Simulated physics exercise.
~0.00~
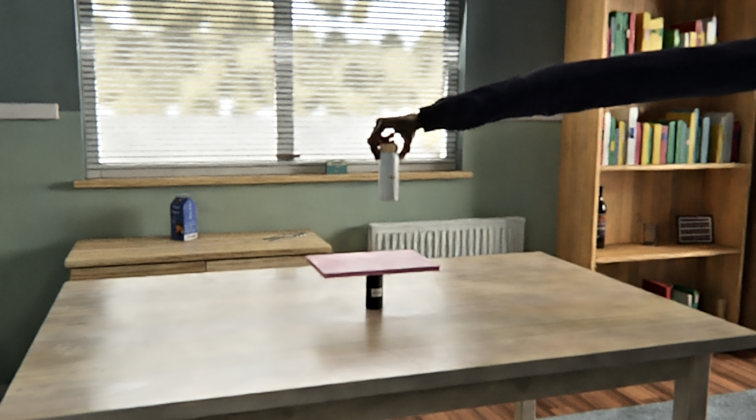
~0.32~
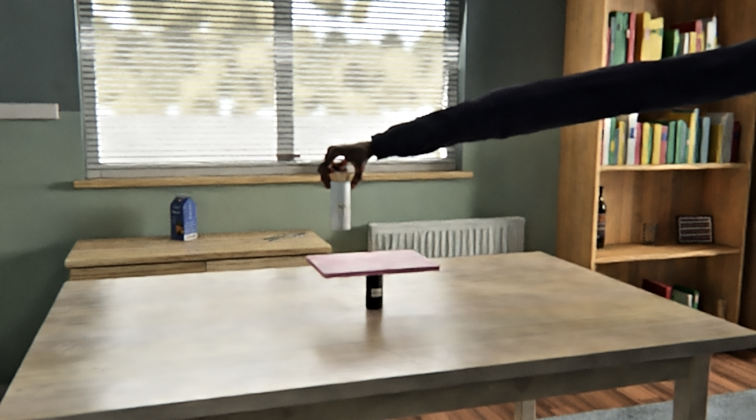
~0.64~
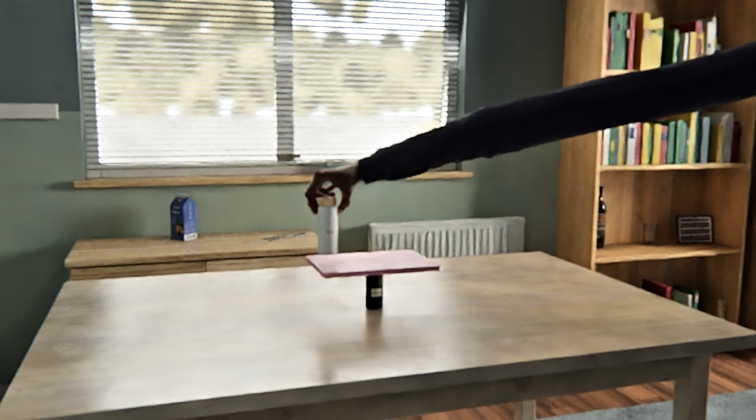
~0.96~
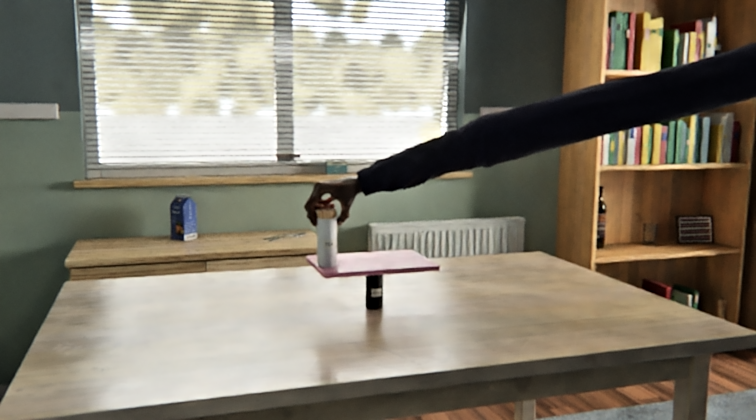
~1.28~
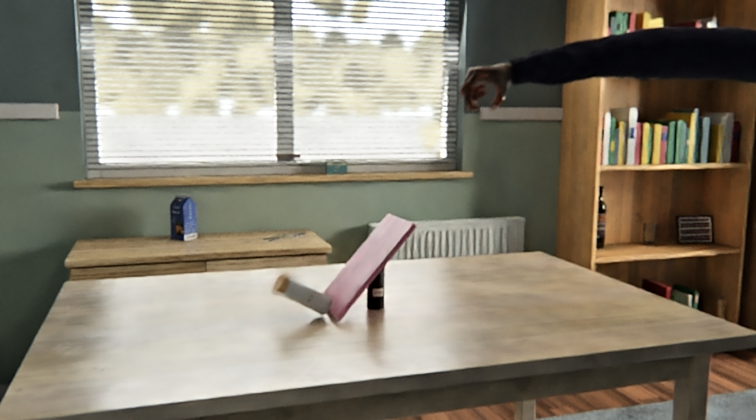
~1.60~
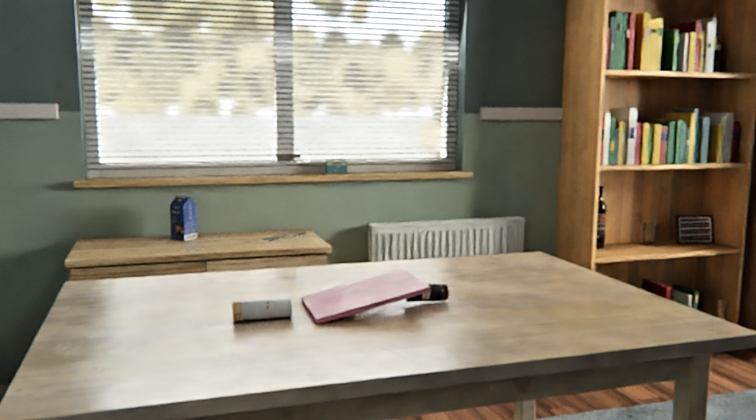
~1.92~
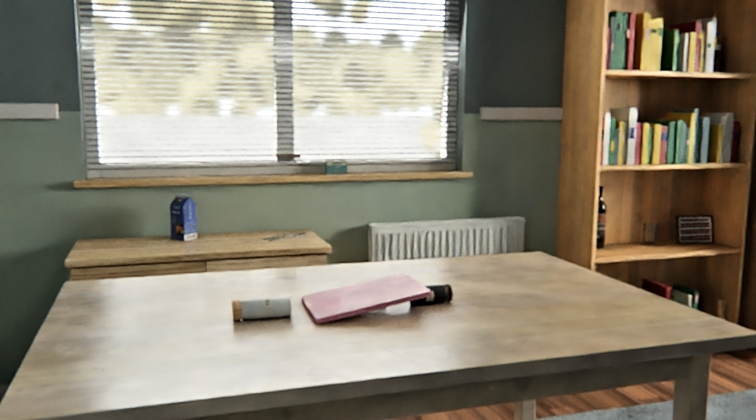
We see a hand lower a white shaker onto the left end of a pink board balanced on a black shaker, then let go. The board tips left, the white shaker falls, and the black shaker topples, leaving both shakers lying beside the fallen board on the table.
